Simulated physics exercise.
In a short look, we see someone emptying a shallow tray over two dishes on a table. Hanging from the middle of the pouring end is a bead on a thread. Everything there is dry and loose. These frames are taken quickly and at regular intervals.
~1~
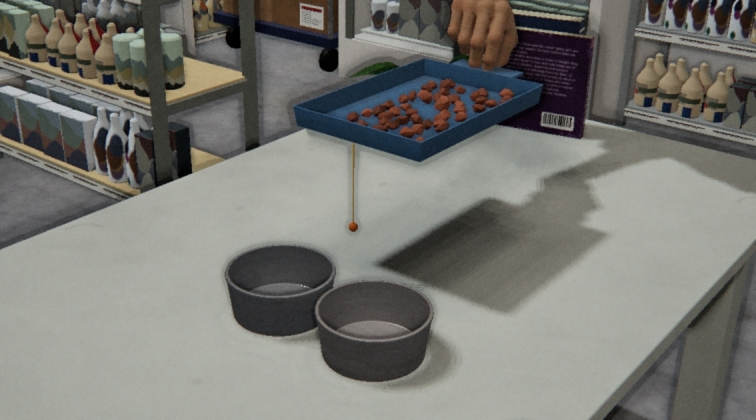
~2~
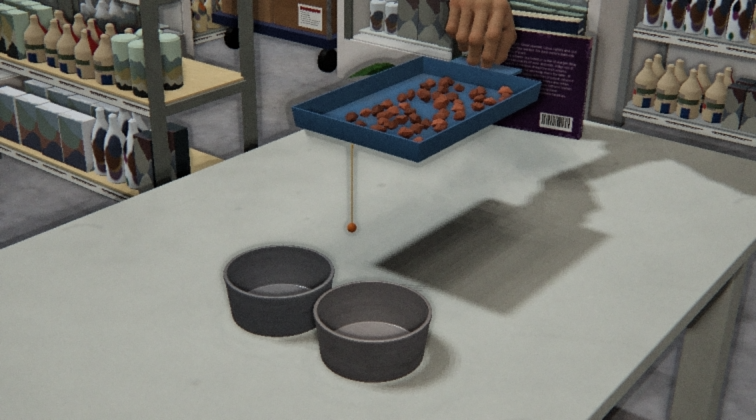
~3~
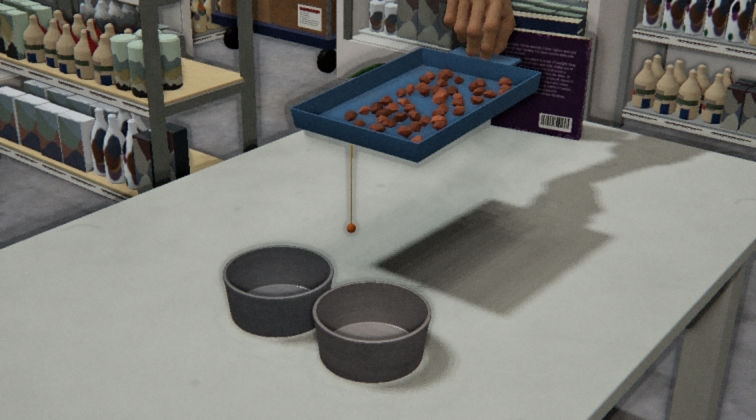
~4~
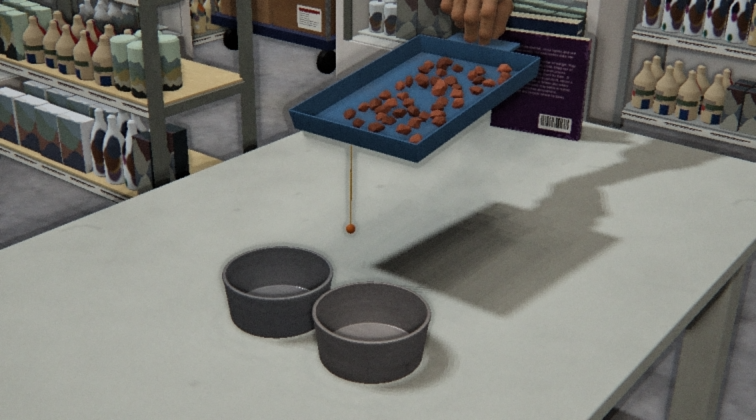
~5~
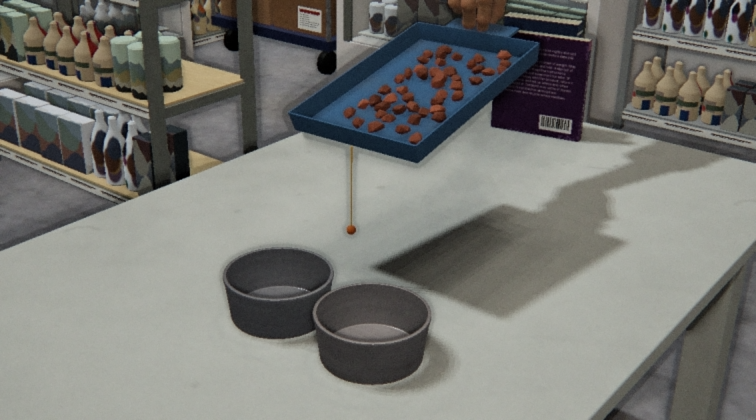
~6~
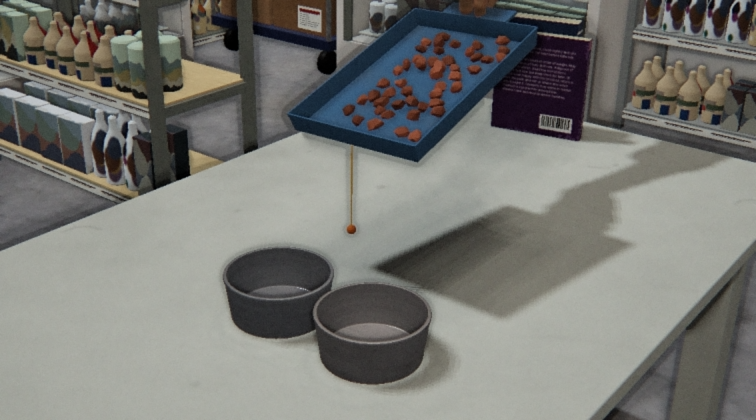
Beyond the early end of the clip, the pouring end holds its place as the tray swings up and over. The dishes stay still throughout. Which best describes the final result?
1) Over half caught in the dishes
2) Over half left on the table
Answer: 2.
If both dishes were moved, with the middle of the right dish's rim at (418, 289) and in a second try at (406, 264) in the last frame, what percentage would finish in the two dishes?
That makes 60 per cent, followed by 40 per cent.
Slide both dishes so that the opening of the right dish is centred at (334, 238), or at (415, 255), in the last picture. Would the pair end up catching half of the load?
Well, the minor share the first time and the minor share the second time.
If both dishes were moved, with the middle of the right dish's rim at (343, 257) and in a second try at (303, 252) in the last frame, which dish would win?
Placement one: The right-positioned dish. Placement two: The right-positioned dish.
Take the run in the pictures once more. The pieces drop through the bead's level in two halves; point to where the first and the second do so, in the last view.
The leading part at (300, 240), the rest of it at (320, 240).
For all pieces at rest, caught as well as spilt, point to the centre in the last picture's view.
Centre at rest: Close to (287, 302).
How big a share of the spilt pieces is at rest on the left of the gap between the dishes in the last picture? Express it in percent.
Estimate: About 50 per cent.
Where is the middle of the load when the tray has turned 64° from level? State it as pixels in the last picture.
The load is centred near (349, 124).
Shortly afterwards, tray tipped steeply; all but a few on the tray; a little in the air.
Next, tray tipped past a quarter turn; near half on the tray; a little in the right dish; a little in the left dish; near a quarter outside both; a little in the air.
Some moments later, tray tipped past a quarter turn; a little in the right dish; near a quarter in the left dish; near two thirds outside both.
In the end, tray tipped past a quarter turn; a little in the right dish; near a quarter in the left dish; near two thirds outside both.
